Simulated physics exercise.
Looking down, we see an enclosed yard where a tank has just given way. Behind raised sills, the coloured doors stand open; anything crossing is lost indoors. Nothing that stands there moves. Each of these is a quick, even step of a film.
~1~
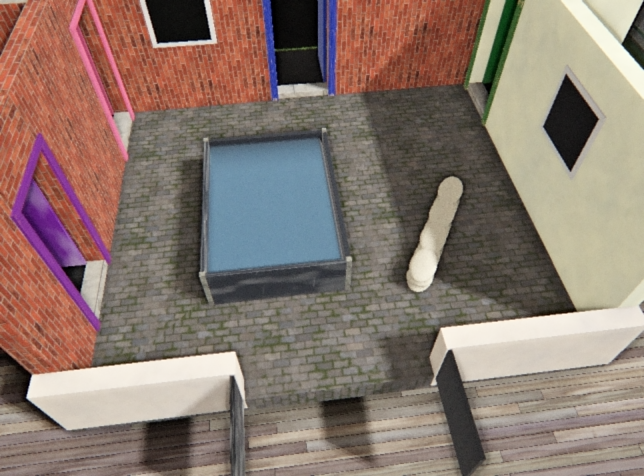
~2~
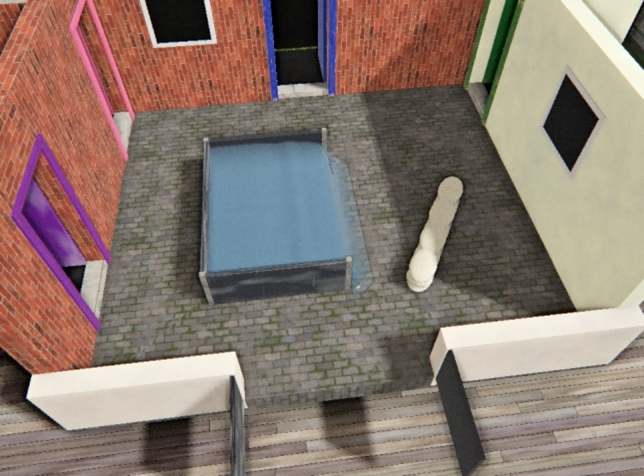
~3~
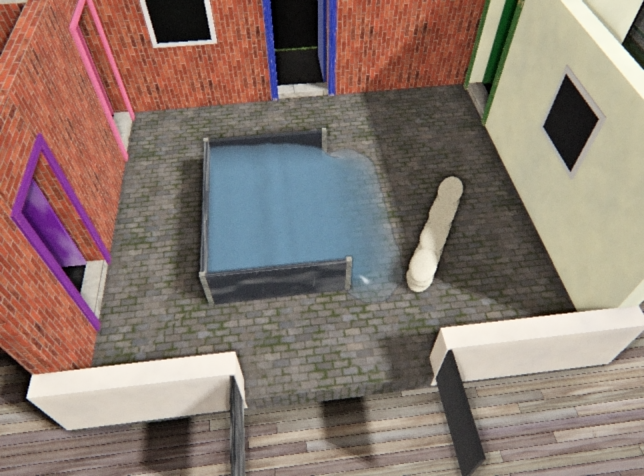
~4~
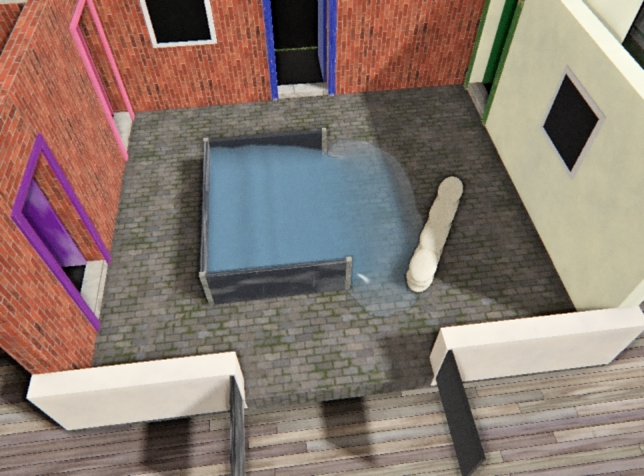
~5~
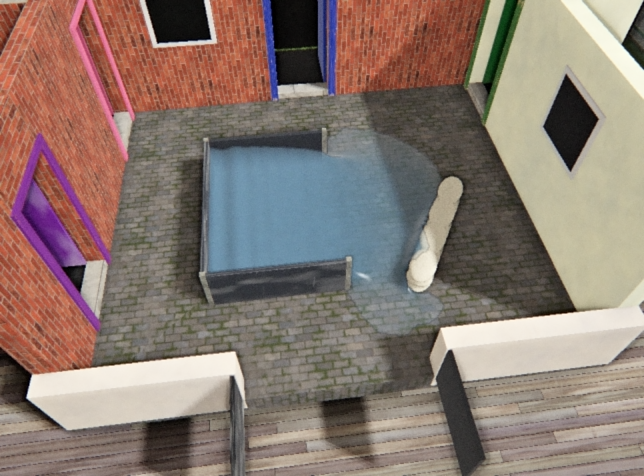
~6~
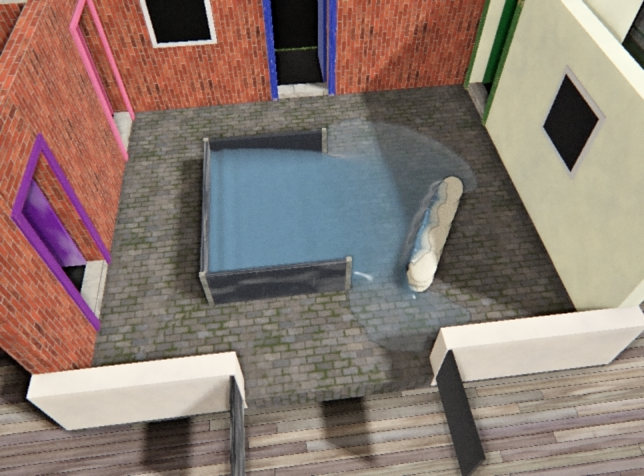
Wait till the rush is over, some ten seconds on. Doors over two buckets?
In order: I expect the purple door to see two buckets at most, I expect the green door to see over two buckets, I expect the blue door to see two buckets at most, I expect the pink door to see two buckets at most.
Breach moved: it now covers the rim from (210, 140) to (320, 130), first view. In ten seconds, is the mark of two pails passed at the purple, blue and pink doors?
Going door by door: The purple one stays safe, the blue one gets too much, and the pink one gets too much.
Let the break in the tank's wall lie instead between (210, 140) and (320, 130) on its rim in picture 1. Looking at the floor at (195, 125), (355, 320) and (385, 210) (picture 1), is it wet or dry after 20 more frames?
The first point is soaked, the second spared, the third spared.
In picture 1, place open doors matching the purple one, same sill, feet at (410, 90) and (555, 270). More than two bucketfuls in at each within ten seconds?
Note, in sequence - door one ends up higher; door two ends up lower.
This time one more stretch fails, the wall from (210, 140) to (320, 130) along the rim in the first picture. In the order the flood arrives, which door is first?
Blue-painted one.
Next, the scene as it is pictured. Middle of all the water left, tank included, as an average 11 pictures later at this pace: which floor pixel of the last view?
Roughly (372, 196).
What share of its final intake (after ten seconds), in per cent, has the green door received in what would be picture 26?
That comes out to 80 per cent by my count.
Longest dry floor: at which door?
Result: The one in purple.
A moment on, water covers 30 % of the floor; the purple door not reached, the green door not reached, the blue door not reached, the pink door not reached.
Next, water covers 40 % of the floor; the purple door not reached, the green door under two buckets in, the blue door not reached, the pink door not reached.
Then, water covers 60 % of the floor; the purple door not reached, the green door over two buckets in, the blue door wet at the sill, nothing in, the pink door not reached.
Later, water covers 75 % of the floor; the purple door not reached, the green door far over two buckets in, the blue door wet at the sill, nothing in, the pink door wet at the sill, nothing in.
In the end, water covers 95 % of the floor; the purple door wet at the sill, nothing in, the green door far over two buckets in, the blue door wet at the sill, nothing in, the pink door wet at the sill, nothing in.
